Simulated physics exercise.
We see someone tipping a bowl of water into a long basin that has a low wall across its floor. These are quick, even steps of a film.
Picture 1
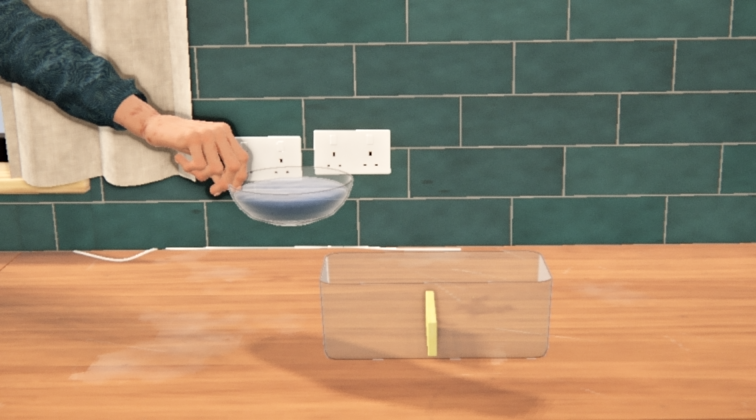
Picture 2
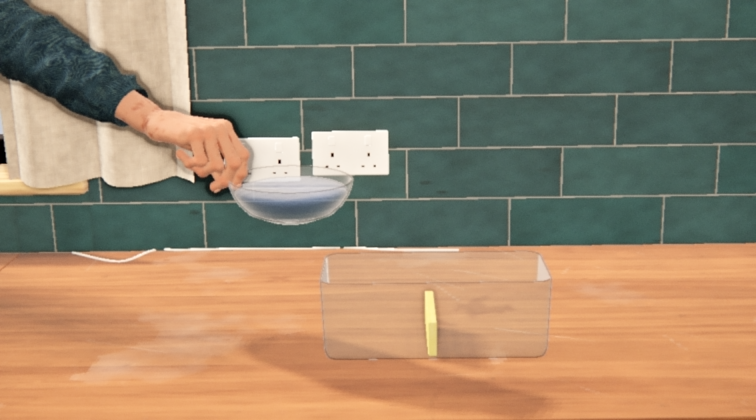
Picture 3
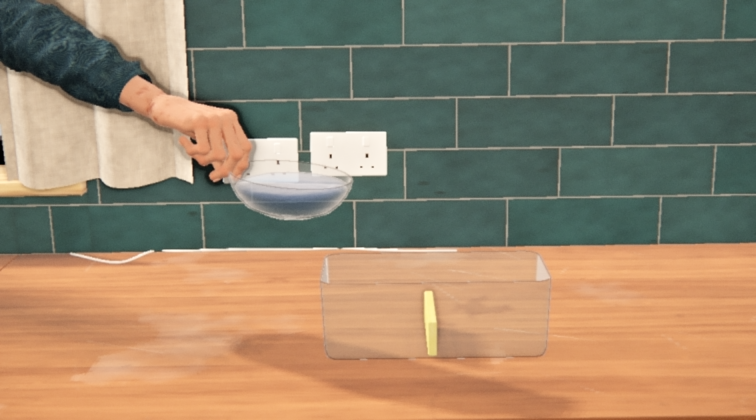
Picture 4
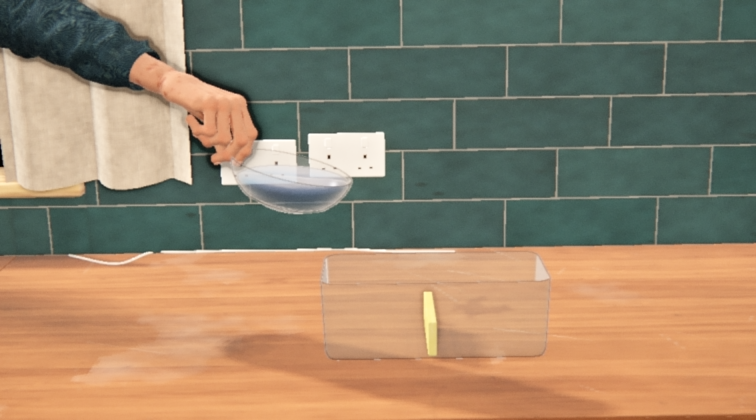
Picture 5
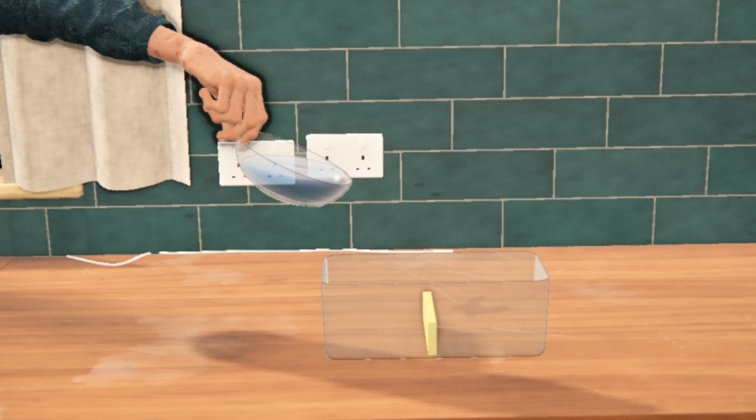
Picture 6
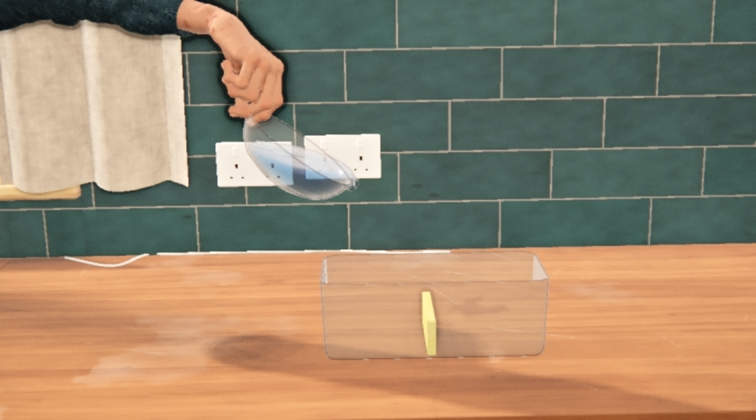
The video shows a hand holding a clear bowl of bluish water above a transparent basin with a low yellow wall inside. The hand rises, tilting the bowl steadily to the right as the water shifts toward its lowered rim.
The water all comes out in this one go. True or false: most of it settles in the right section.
True.
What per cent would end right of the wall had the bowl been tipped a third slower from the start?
It comes to around 60 per cent.
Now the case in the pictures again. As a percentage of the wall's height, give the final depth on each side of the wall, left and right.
20 per cent left, 40 per cent right.
A moment on, the tilt is 107° and 2 per cent is still to pour, 16 is left of the wall and 9 right of it.
Next, the tilt is 118° and 0 per cent is still to pour, 19 is left of the wall and 71 right of it.
Then the tilt is 118° and 1 per cent is still to pour, 25 is left of the wall and 56 right of it.
Later the tilt is 118° and 0 per cent is still to pour, 32 is left of the wall and 61 right of it.
At rest 32 per cent lies left of the wall, 61 right of it and 7 outside.
